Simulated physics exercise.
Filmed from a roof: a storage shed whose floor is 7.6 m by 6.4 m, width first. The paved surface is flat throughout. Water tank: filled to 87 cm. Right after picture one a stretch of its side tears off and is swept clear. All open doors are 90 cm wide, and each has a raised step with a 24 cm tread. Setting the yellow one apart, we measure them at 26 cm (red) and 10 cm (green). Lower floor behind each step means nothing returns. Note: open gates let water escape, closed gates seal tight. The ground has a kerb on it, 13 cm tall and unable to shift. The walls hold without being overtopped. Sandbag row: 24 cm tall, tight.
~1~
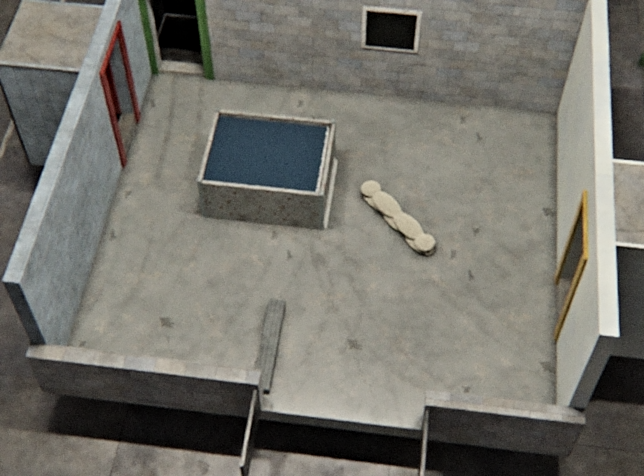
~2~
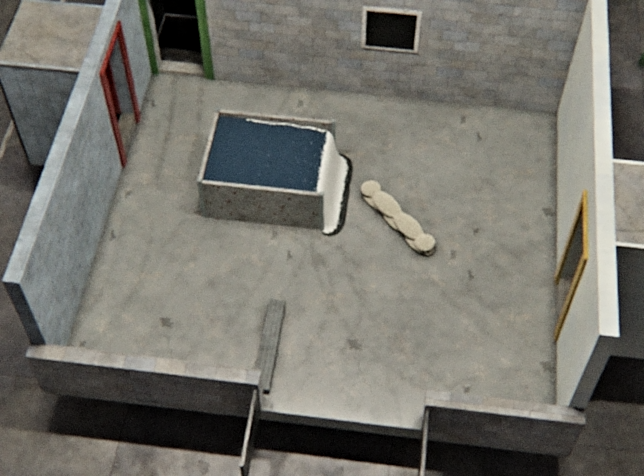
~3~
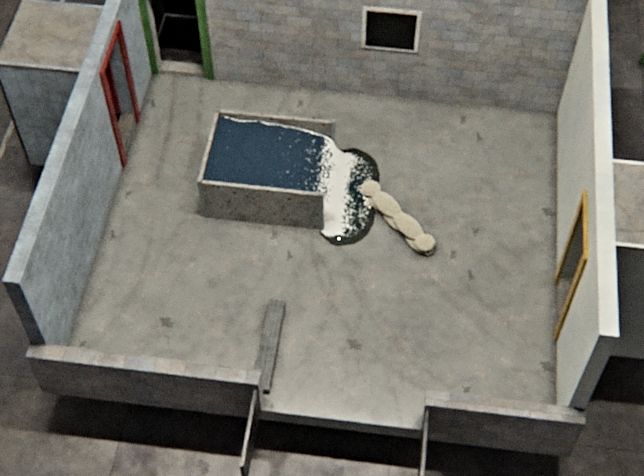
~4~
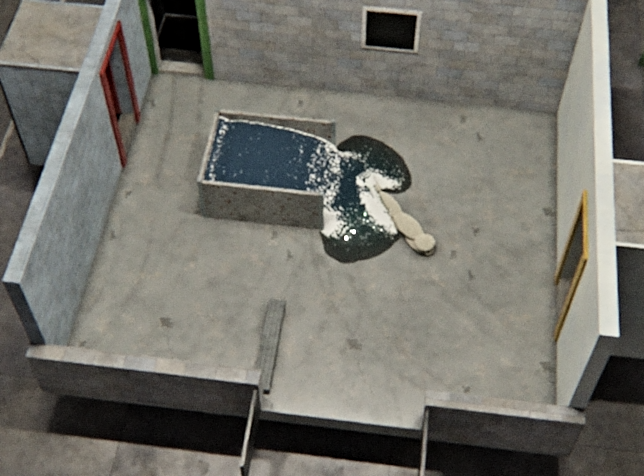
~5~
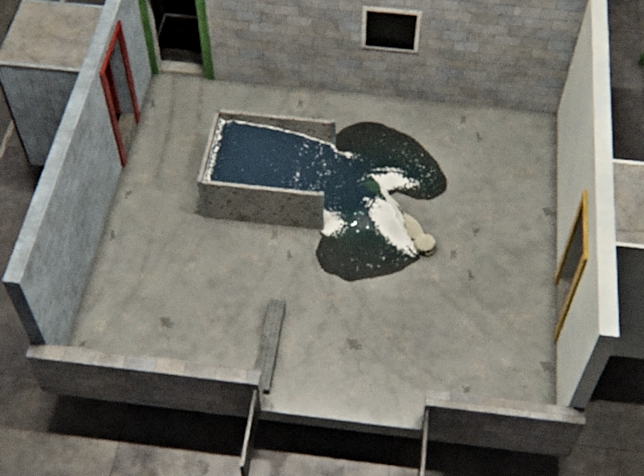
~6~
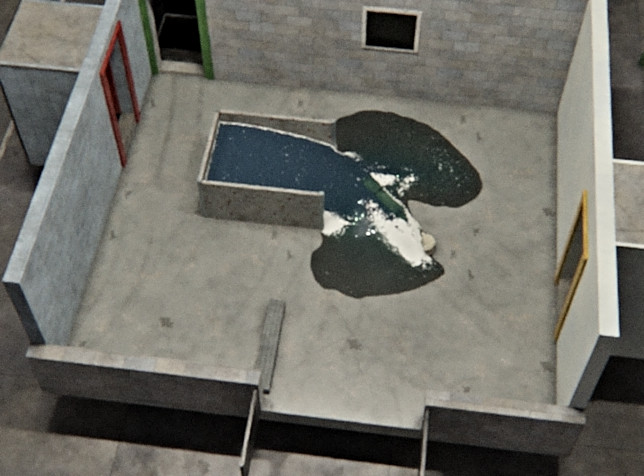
Water pours from the tank's open right side and spreads around the pale sandbags across the floor.
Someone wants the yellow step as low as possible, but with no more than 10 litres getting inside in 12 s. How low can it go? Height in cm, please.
No lower than roughly 13.5 cm.
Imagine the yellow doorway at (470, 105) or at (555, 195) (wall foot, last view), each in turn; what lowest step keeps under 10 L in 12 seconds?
17 and 19 cm.
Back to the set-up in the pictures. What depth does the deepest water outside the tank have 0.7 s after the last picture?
About 46 cm at most.
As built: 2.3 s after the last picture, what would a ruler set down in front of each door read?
In cm: Red 0, yellow 12, green 0.
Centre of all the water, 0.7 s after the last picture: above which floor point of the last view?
The water is centred near (349, 199).
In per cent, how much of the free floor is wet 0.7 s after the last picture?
40 %.
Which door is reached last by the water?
Red.
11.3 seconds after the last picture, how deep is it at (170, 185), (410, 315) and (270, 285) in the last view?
Roughly 3, 5 and 2 cm, in turn.
Then, 0.7 s after the last picture water covers 40 % of the floor, deepest (46 cm) near (356, 196); it has not reached the yellow door.
Then, 2.3 s after the last picture water covers 50 % of the floor, deepest (29 cm) near (494, 424); 12 cm at the yellow door, 0 litres in over its 23 cm step.
Then, 11.3 s after the last picture water covers 85 % of the floor, deepest (7 cm) near (448, 105); 4 cm at the yellow door, 0 litres in over its 23 cm step.
At the yellow door as built, the water peaked near 19 cm, 3.7 s after the last picture.
Run again over the same 12 s with other heights there, 15 litres in over 12.5 cm, 5 litres over 15 cm. The limit of 10 litres is kept from about 13.5 cm up.
